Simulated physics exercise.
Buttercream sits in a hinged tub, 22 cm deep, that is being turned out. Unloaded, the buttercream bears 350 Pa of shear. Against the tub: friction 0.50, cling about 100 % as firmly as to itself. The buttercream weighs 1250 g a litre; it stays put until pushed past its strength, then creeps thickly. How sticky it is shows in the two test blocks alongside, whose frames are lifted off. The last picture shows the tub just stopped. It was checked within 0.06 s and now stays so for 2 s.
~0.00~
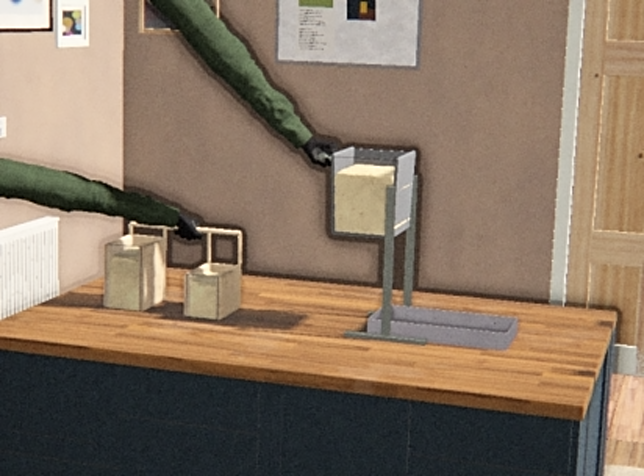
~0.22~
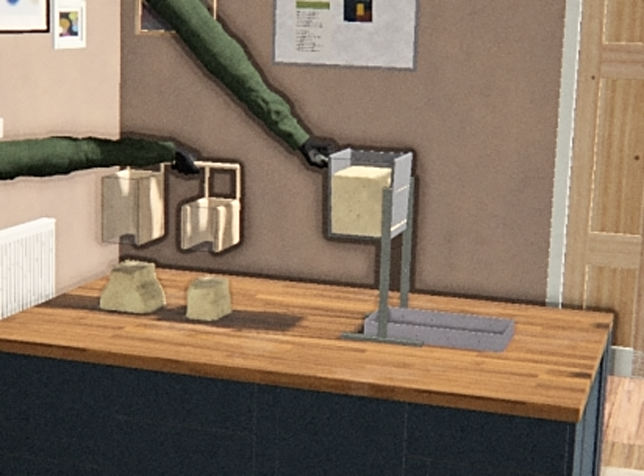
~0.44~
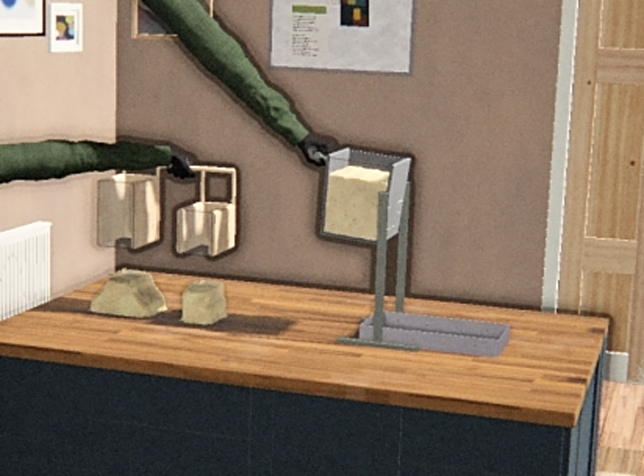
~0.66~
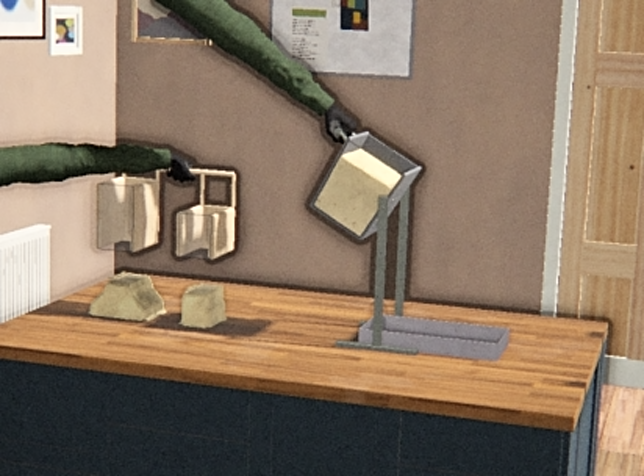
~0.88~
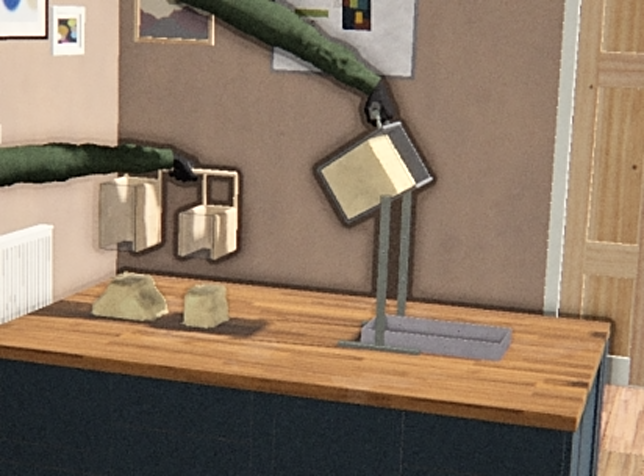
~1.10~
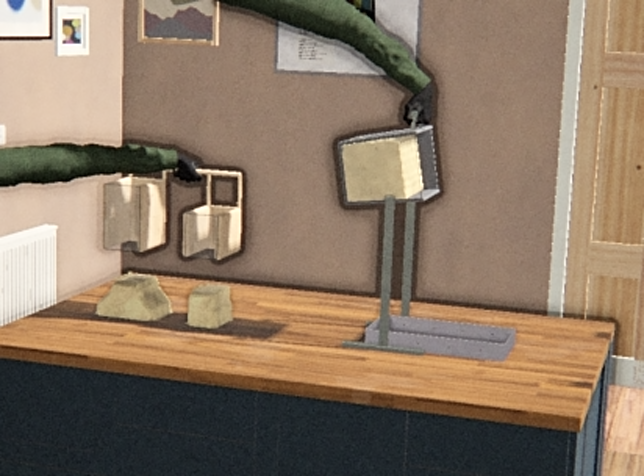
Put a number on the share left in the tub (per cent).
About 100 %.
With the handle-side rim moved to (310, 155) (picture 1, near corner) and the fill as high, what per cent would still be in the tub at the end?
It would be near 55 %.
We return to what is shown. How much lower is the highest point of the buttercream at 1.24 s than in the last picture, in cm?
Roughly 2 cm.
After 1.24 s, the tub is at 81 degrees and holds 100 %.
After 1.41 s, the tub is at 81 degrees and holds 100 %.
After 1.58 s, the tub is at 81 degrees and holds 100 %.
After 1.75 s, the tub is at 81 degrees and holds 100 %.
After 3.10 s, at the end, the tub is at 81 degrees and holds 100 %.
